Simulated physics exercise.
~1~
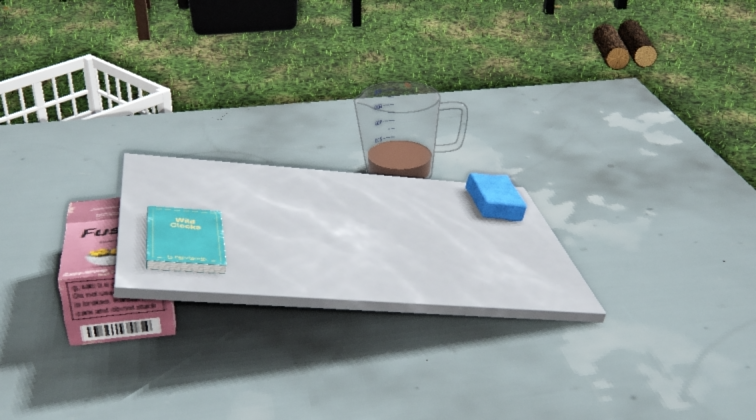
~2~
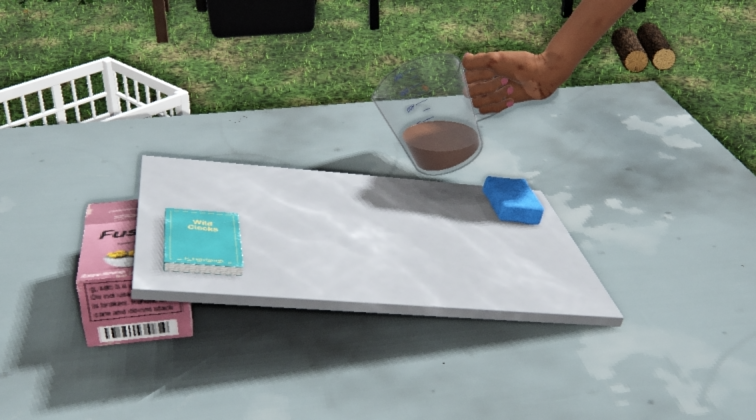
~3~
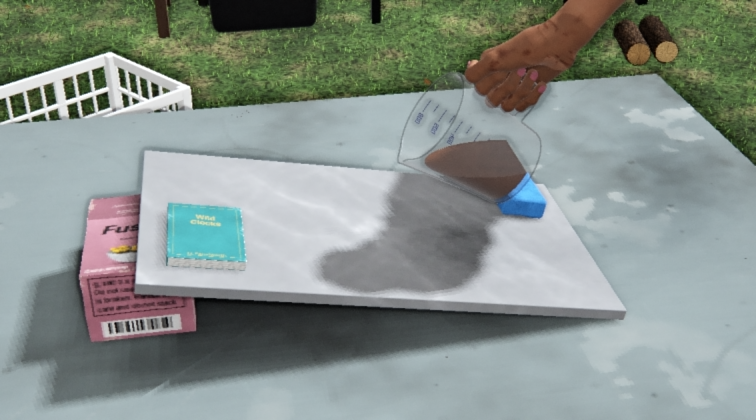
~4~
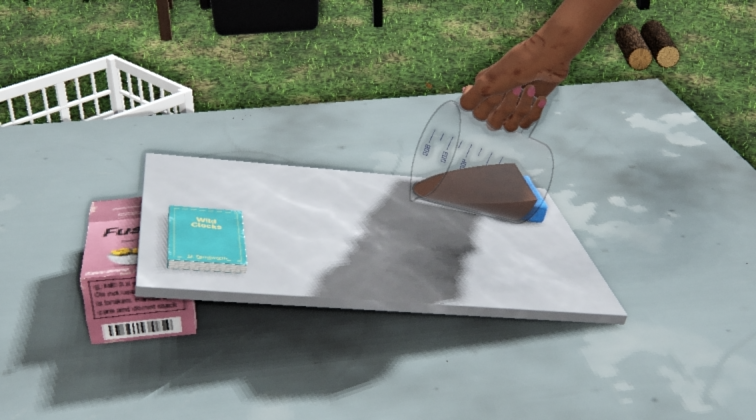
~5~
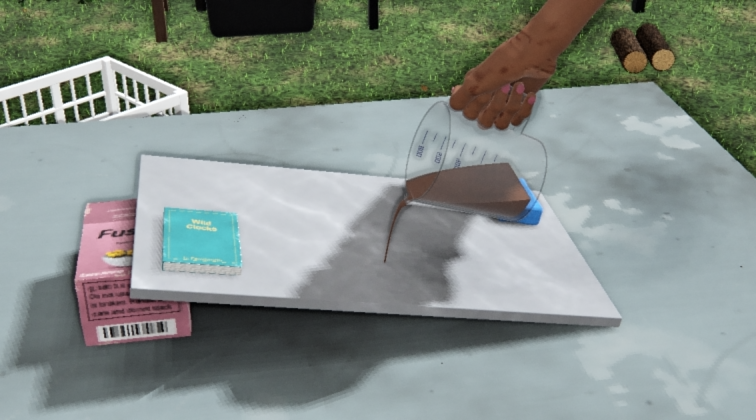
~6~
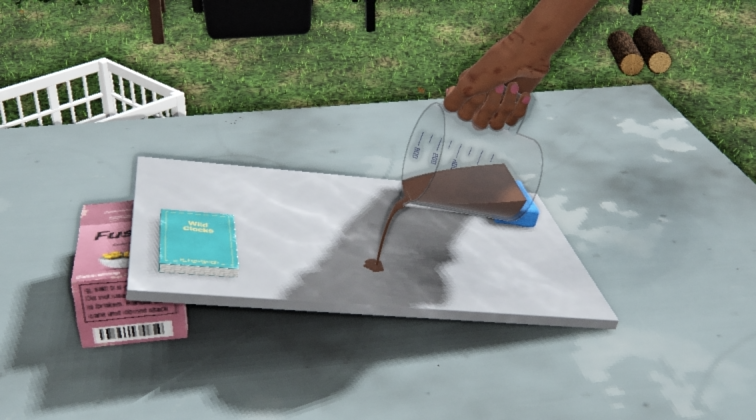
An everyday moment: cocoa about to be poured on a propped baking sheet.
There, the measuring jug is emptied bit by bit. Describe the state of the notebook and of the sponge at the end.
At the end: Notebook dry, sponge dry.
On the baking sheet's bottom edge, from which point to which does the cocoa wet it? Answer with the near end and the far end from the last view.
Wet span: (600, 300) to (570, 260).
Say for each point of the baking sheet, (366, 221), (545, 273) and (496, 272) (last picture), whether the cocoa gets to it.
The opening spot comes out out of the spill, the second in the spill, the closing one in the spill.
Next, it runs down to the right; the notebook is clear of it; the sponge is clear of it.
After that, it runs down to the right and off the end; the notebook is clear of it; the sponge is clear of it.
Finally, it runs down to the right and off the end; the notebook is clear of it; the sponge is clear of it.
